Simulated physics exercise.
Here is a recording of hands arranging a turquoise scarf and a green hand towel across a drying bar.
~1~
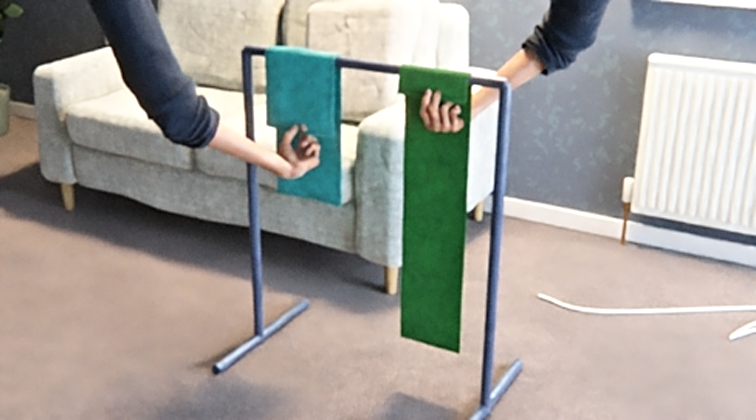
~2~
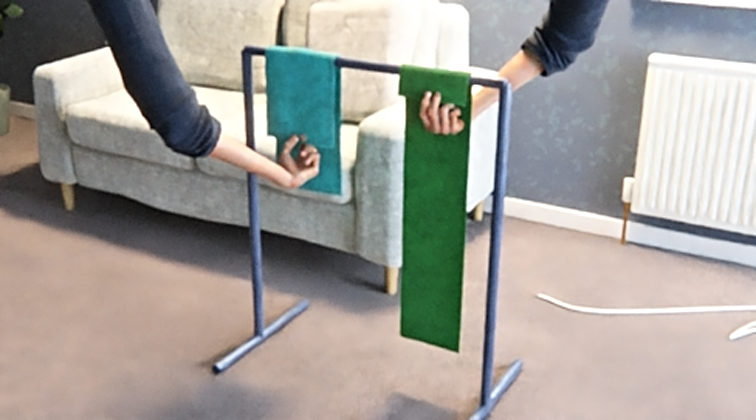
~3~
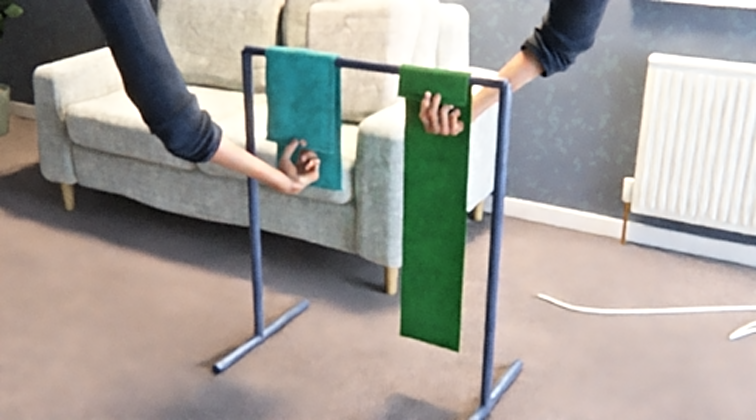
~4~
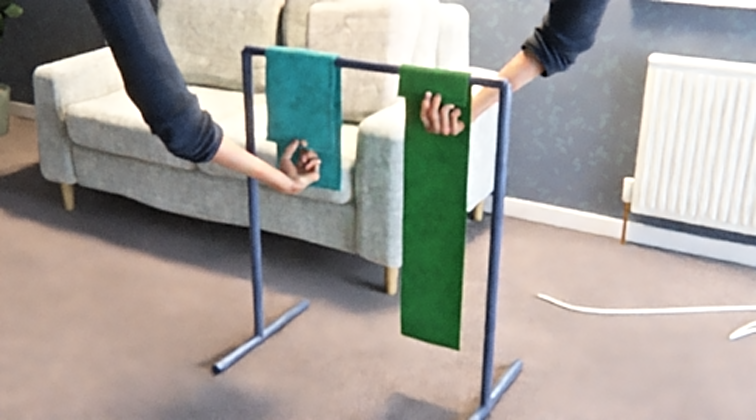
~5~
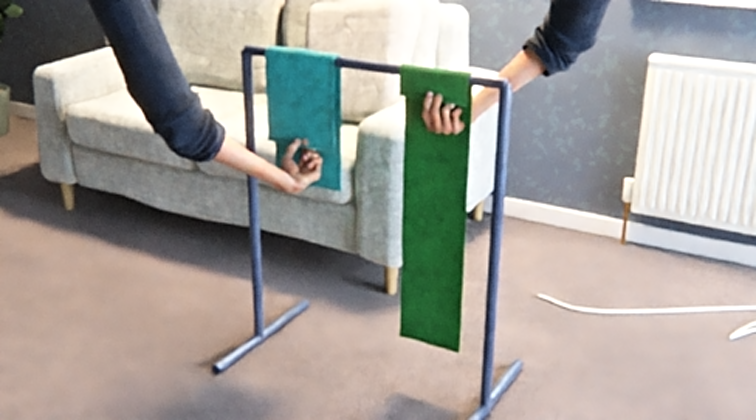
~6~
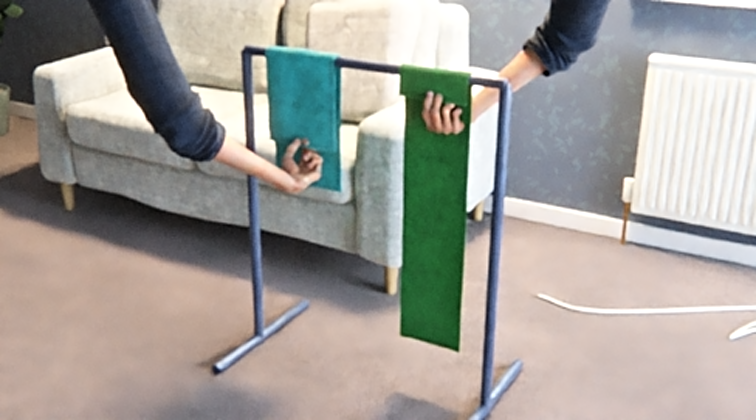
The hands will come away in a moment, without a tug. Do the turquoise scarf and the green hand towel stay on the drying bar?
At the end, the turquoise scarf most likely stays up; the green hand towel most likely comes down.
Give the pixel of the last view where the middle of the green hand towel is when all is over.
(430, 386).
Then, 0.38 s after the last picture, scarf still hanging; hand towel clear of the rail and dropping near (432, 320).
Then, 0.72 s after the last picture, scarf still hanging; hand towel in a heap on the floor near (430, 386).
At rest, scarf still hanging; hand towel in a heap on the floor near (430, 386). The turquoise scarf stays on and the green hand towel slips to the floor.
